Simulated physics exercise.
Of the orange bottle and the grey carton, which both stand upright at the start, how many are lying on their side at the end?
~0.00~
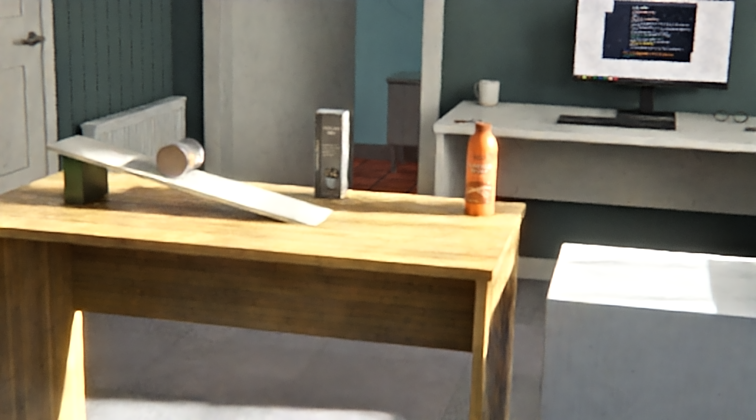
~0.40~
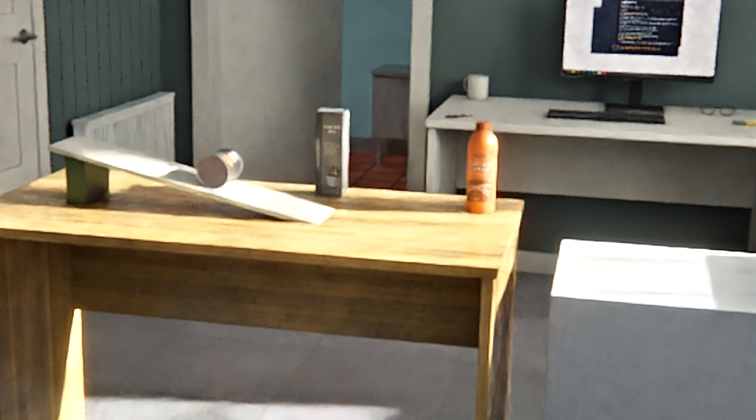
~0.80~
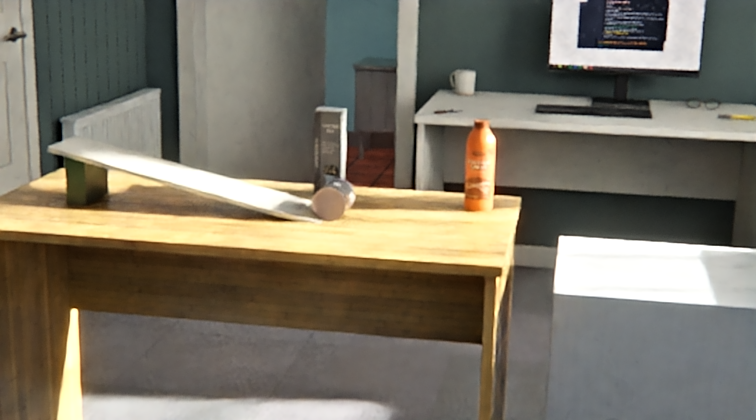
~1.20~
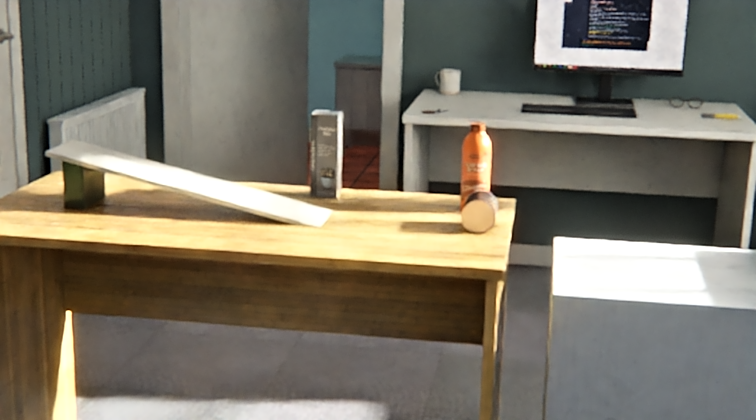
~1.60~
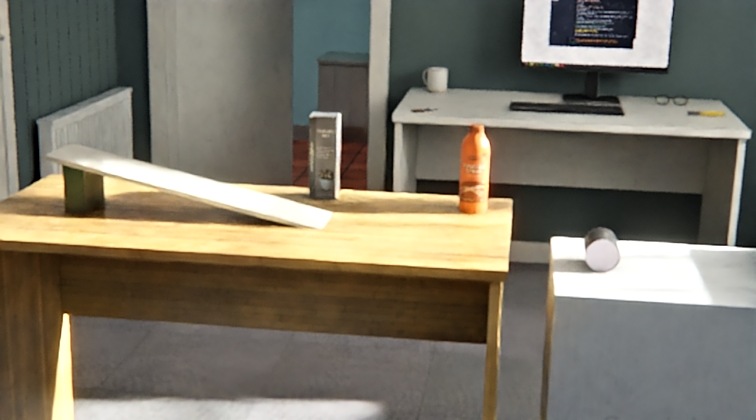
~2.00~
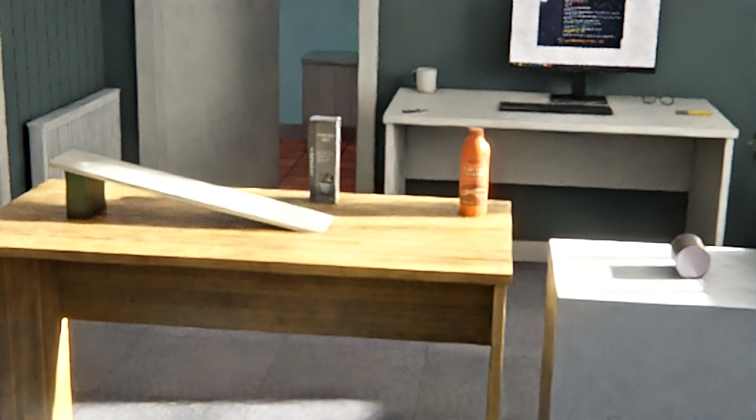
None of them are lying on their side at the end, as the orange bottle and the grey carton both still stand upright on the table.
In this clip, a black tin on its side rolls down a white ramp on a wooden table, passes the grey carton and the orange bottle, crosses the gap beyond the table's edge, and ends up on its side on the lower cabinet top to the right.
